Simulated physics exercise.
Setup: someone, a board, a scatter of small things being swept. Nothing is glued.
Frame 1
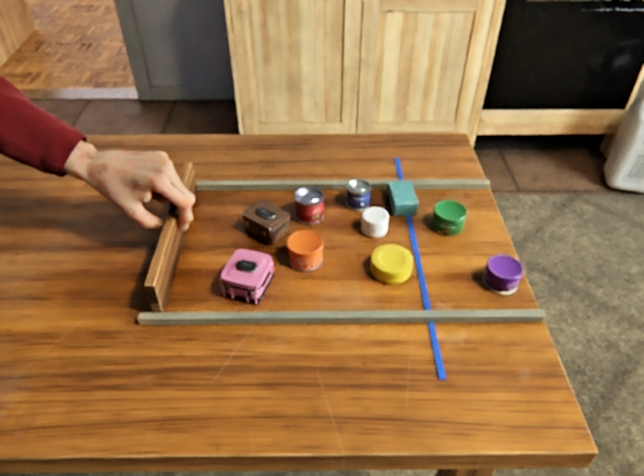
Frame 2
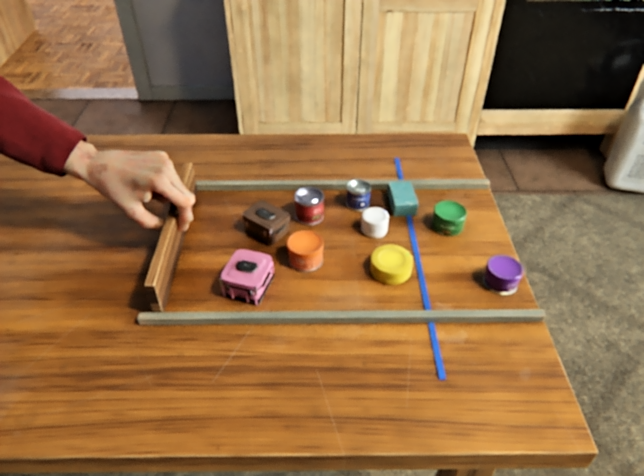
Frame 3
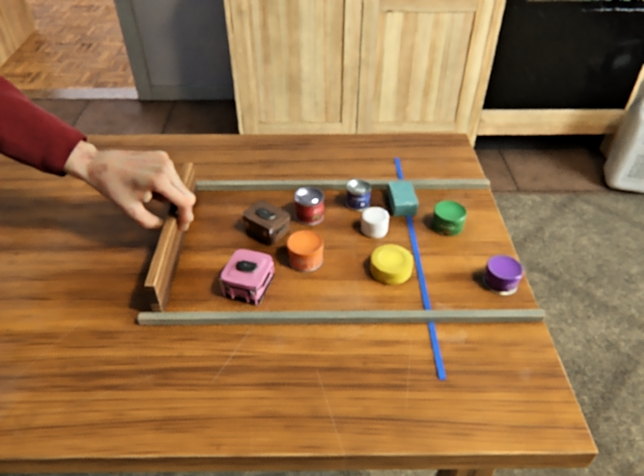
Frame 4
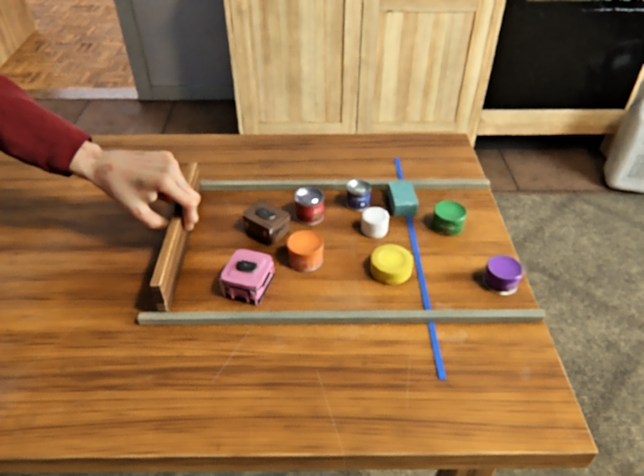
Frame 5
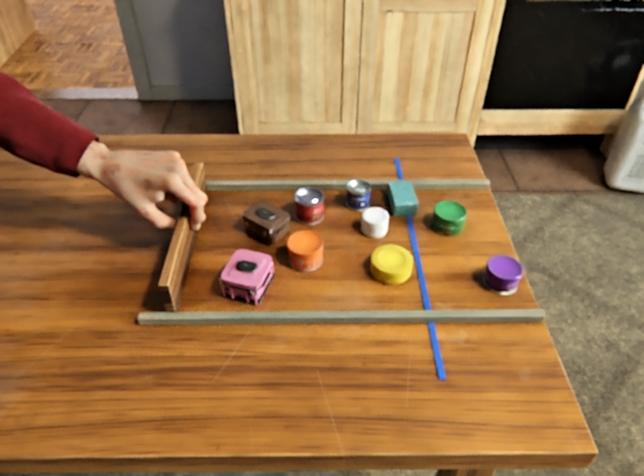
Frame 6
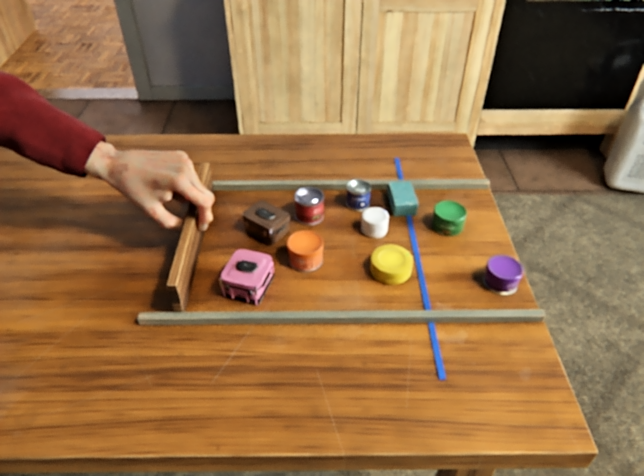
In the video, a hand holds a wooden board upright on a table beside a scatter of small tins, lids and blocks near a blue tape line, then slides the board slightly right while the objects stay still.
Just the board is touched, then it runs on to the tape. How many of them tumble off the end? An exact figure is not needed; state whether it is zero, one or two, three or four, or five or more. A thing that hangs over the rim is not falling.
The number falling off is zero.
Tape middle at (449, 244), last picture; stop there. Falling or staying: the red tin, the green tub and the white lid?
The red tin? It is safe. The green tub? It does not stay. The white lid? It is safe.
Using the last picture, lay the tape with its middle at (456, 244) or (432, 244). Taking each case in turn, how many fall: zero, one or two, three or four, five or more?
First spot, 1 or 2; second spot, none at all.
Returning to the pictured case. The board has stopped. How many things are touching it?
Total: 4.
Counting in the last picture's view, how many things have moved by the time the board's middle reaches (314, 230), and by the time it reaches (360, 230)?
By then 4, and later 8.
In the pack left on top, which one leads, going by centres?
It's the purple pot that is foremost.
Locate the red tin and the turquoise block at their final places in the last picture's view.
The red tin ends up near (423, 202), and the turquoise block near (447, 198).
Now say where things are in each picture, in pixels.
The first picture shows purple pot (503, 275); green tub (449, 218); turquoise block (402, 198); board (175, 231); tape (415, 244).
The second picture shows green tub (449, 218); yellow lid (391, 264).
The third picture shows turquoise block (402, 198); red tin (309, 206).
The fourth picture shows purple pot (503, 275); white lid (375, 223).
The fifth picture shows green tub (449, 218); blue tin (358, 196).
The sixth picture shows purple pot (503, 275); green tub (449, 218); turquoise block (402, 198); board (194, 231); tape (415, 244).
Early on, none off yet; purple pot at rest near (503, 275); green tub at rest near (449, 218); turquoise block at rest near (402, 198).
Finally, the number that fall off is zero.
